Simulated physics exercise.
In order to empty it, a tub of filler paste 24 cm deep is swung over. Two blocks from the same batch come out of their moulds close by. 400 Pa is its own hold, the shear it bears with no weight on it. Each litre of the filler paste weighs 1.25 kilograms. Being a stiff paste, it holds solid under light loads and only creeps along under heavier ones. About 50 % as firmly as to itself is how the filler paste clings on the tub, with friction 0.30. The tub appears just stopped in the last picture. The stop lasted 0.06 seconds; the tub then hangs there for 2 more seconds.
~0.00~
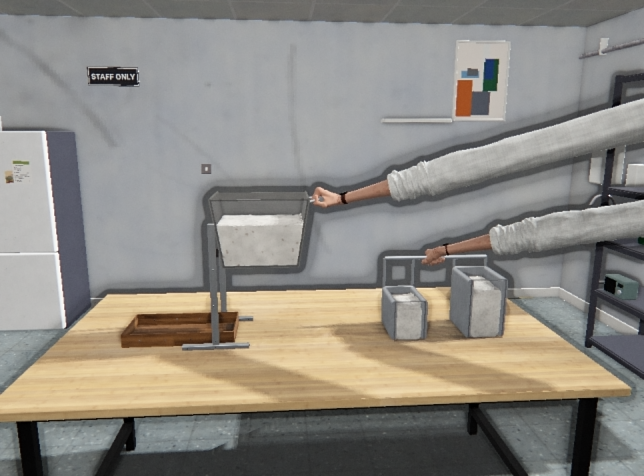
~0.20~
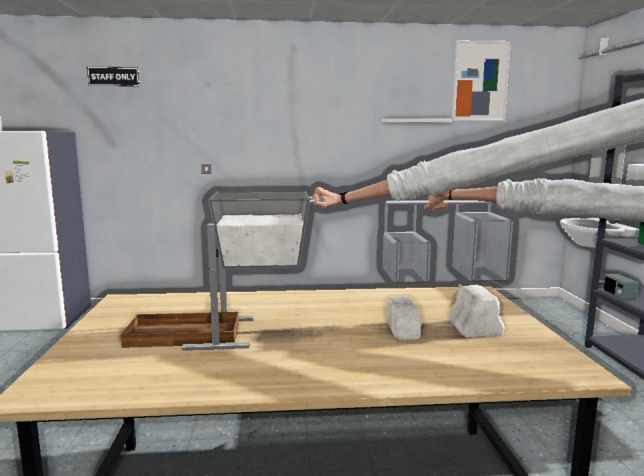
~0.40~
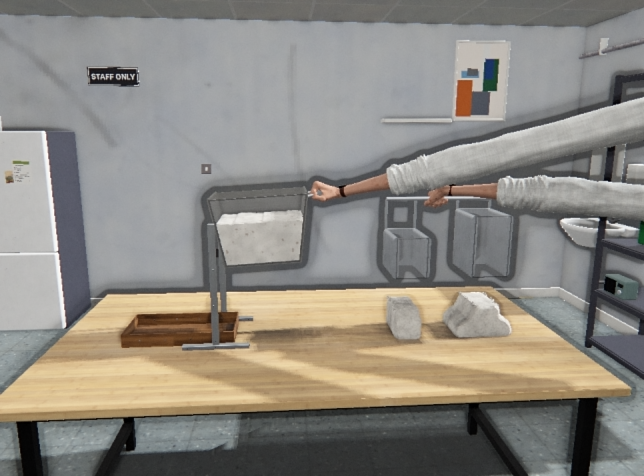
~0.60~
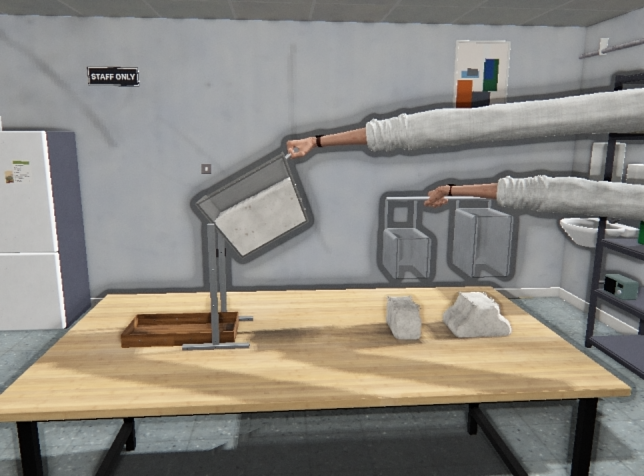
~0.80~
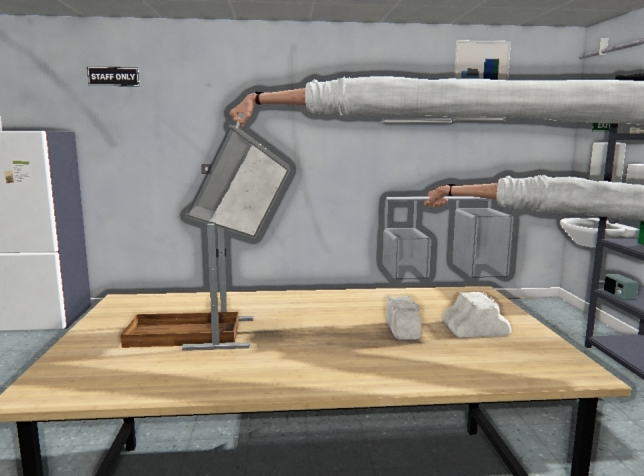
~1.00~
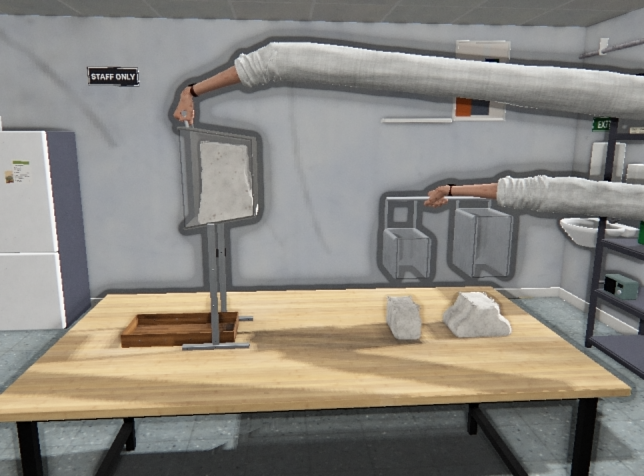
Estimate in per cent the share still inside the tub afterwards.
I would say about 34 percent.
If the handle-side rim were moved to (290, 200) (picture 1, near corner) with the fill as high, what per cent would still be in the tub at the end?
Near 40 per cent.
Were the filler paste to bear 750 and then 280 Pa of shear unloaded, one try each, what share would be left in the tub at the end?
Result: 0 % for the first case, 25 % for the second.
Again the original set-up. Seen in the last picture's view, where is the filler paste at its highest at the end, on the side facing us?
It ends up highest close to (228, 199).
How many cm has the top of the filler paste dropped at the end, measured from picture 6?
The top ends up some 19 cm below its level in the last picture.
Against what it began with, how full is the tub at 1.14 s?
Around 85 per cent.
After 1.14 s, the tub is at 90 degrees and holds 85 %.
After 1.31 s, the tub is at 90 degrees and holds 41 %.
After 1.48 s, the tub is at 90 degrees and holds 35 %.
After 1.65 s, the tub is at 90 degrees and holds 34 %.
After 3.00 s, the tub is at 90 degrees and holds 34 %.
